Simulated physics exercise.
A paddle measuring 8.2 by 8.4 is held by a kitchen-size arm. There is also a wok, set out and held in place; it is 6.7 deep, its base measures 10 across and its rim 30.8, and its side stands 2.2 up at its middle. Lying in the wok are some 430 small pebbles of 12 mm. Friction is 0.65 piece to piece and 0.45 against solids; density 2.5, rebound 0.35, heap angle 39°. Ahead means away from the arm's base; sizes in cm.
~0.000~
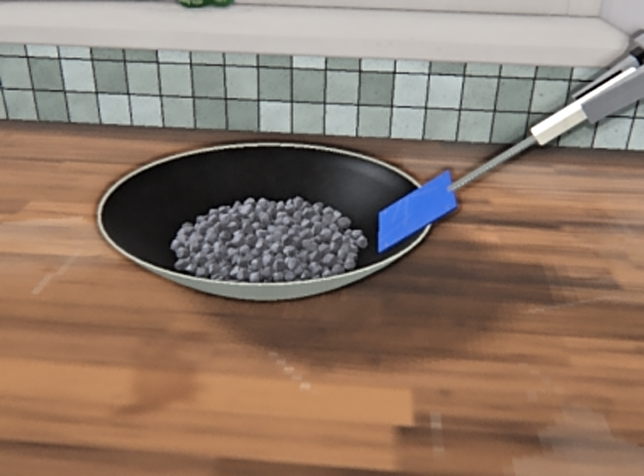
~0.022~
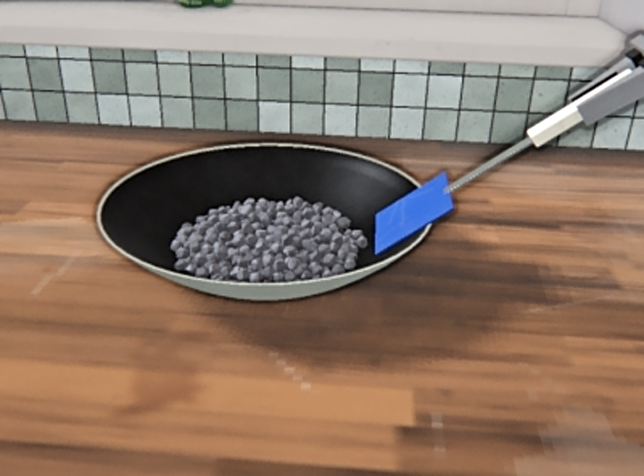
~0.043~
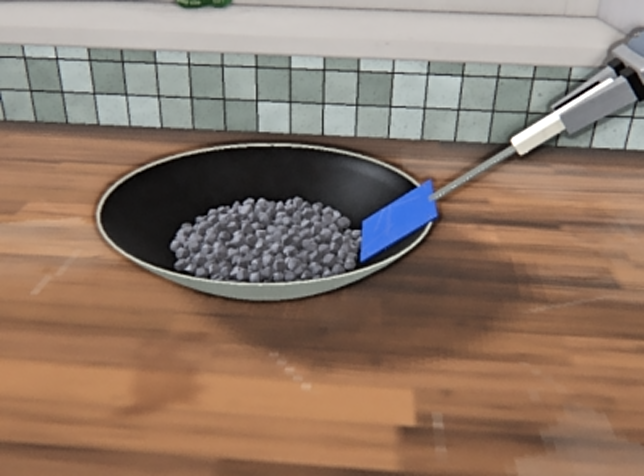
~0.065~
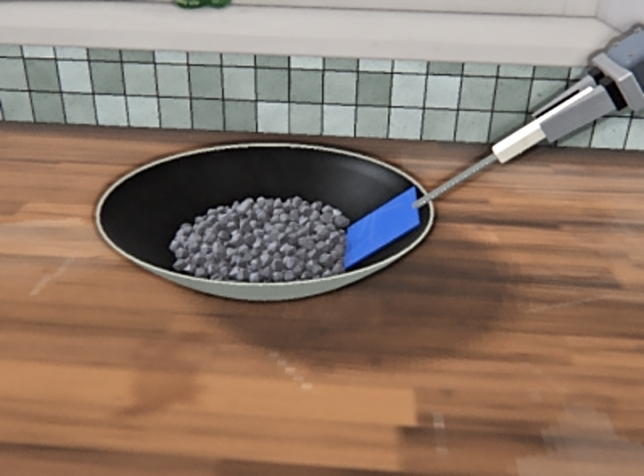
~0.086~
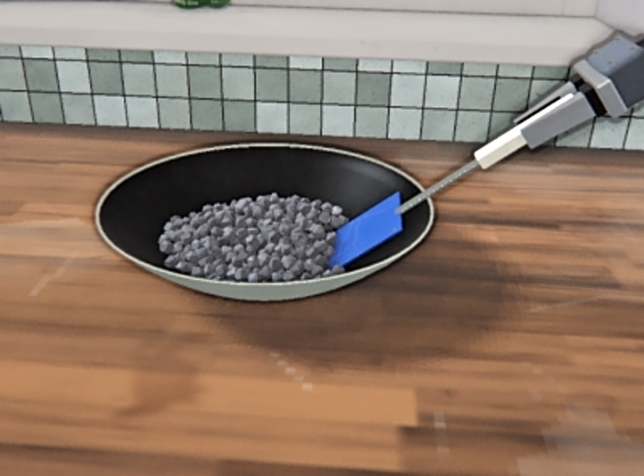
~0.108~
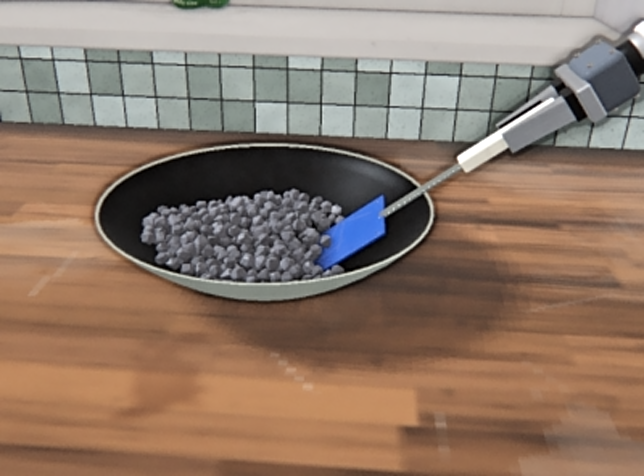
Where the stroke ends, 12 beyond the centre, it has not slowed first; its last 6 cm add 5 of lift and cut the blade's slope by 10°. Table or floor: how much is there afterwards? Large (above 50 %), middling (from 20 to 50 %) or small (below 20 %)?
Middling; from 20 to 50 %.
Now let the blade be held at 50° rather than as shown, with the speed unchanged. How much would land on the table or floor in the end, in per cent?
That would leave close to 30 per cent on the table or floor.
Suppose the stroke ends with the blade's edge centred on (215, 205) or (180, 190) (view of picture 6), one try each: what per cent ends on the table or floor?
0 % and 15 %.
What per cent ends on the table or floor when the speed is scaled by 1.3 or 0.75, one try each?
Around 40 per cent and around 30 per cent.
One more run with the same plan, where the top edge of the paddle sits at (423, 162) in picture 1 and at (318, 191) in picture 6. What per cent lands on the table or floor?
Near 50 in a hundred.
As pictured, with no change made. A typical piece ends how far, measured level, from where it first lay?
Around 9 cm, measured level.
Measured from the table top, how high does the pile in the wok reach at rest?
It reaches around 7.5 cm.
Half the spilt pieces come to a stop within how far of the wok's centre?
Some 30 centimetres.
After 0.20 s, sloping 38°, highest piece 7 above the table; 431 in the wok.
After 0.28 s, sloping 35°, highest piece 10 above the table; 414 in the wok, 17 on the blade or in flight.
After 0.53 s, sloping 28°, highest piece 12 above the table; 274 in the wok, 104 on the table or floor, 53 on the blade or in flight.
After 1.58 s, sloping 28°, highest piece 8 above the table; 274 in the wok, 157 on the table or floor.
At rest, 274 in the wok, 157 on the table or floor. That is 36 % on the table or floor.
